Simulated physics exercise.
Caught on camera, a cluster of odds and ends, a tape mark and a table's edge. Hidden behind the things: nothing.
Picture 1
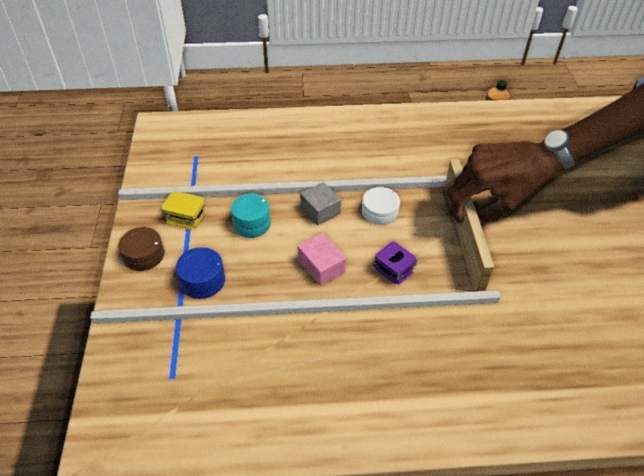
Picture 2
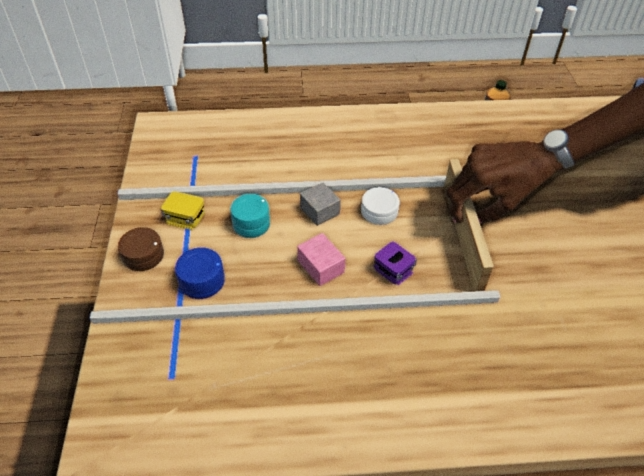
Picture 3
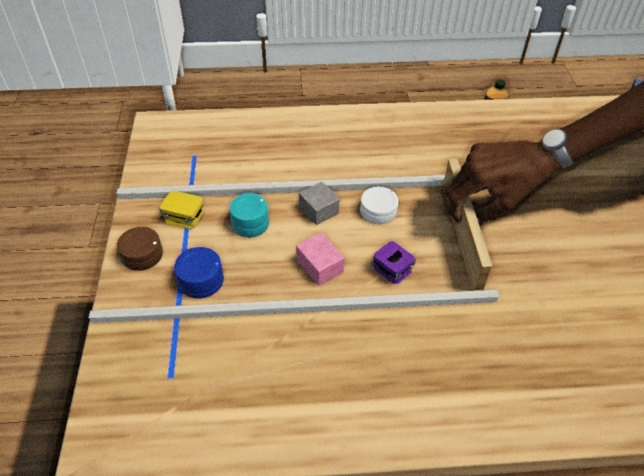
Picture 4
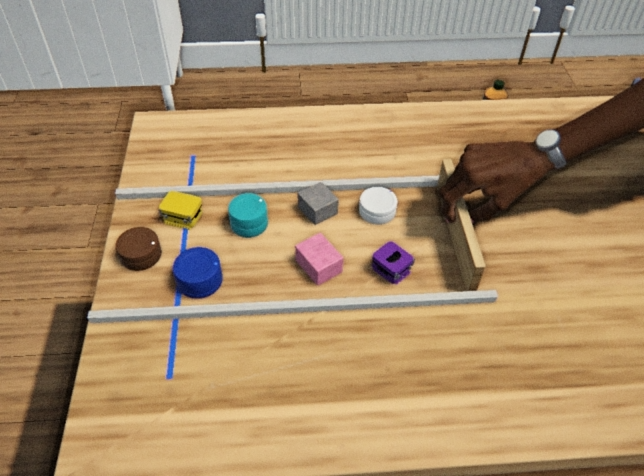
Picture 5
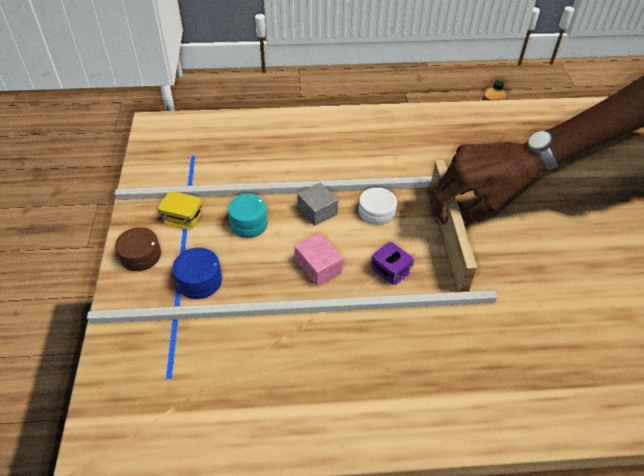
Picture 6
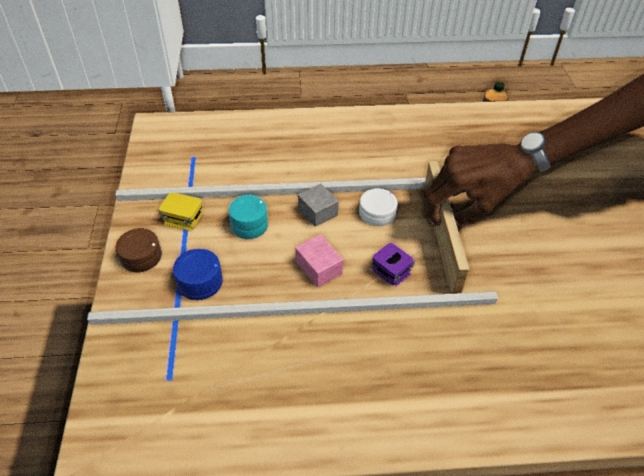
Hand sliding a wooden board slightly left between two rails, while the colourful lids, blocks and cases ahead of it stay still.
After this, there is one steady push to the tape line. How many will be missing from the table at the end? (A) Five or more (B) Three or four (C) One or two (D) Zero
C.
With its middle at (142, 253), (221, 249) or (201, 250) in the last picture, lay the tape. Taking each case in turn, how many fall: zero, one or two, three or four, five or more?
Taking the tapes one at a time, the count is more than four, then zero, then no fall at all.
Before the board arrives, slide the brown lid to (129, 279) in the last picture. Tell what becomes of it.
Then it falls.
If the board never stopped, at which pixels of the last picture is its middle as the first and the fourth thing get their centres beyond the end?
The middle is at about (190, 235), later at about (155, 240).
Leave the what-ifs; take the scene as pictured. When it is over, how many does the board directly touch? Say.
2 touch it.
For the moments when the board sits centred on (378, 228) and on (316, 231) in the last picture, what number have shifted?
Tally at point one: 3; at point two: 5.
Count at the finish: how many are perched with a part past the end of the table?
The total comes out at 2.
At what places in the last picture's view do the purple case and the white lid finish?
Same order as the question: First (166, 267), second (167, 219).
A little later, none off yet; brown lid at rest near (139, 250); yellow case at rest near (182, 212); blue lid at rest near (198, 274).
Next, none off yet; brown lid moving near (135, 250); yellow case shifted about its own width near (137, 210); blue lid shifted about its own width near (132, 282).
When it is over, the number that fall off is one or two; down, yellow case.
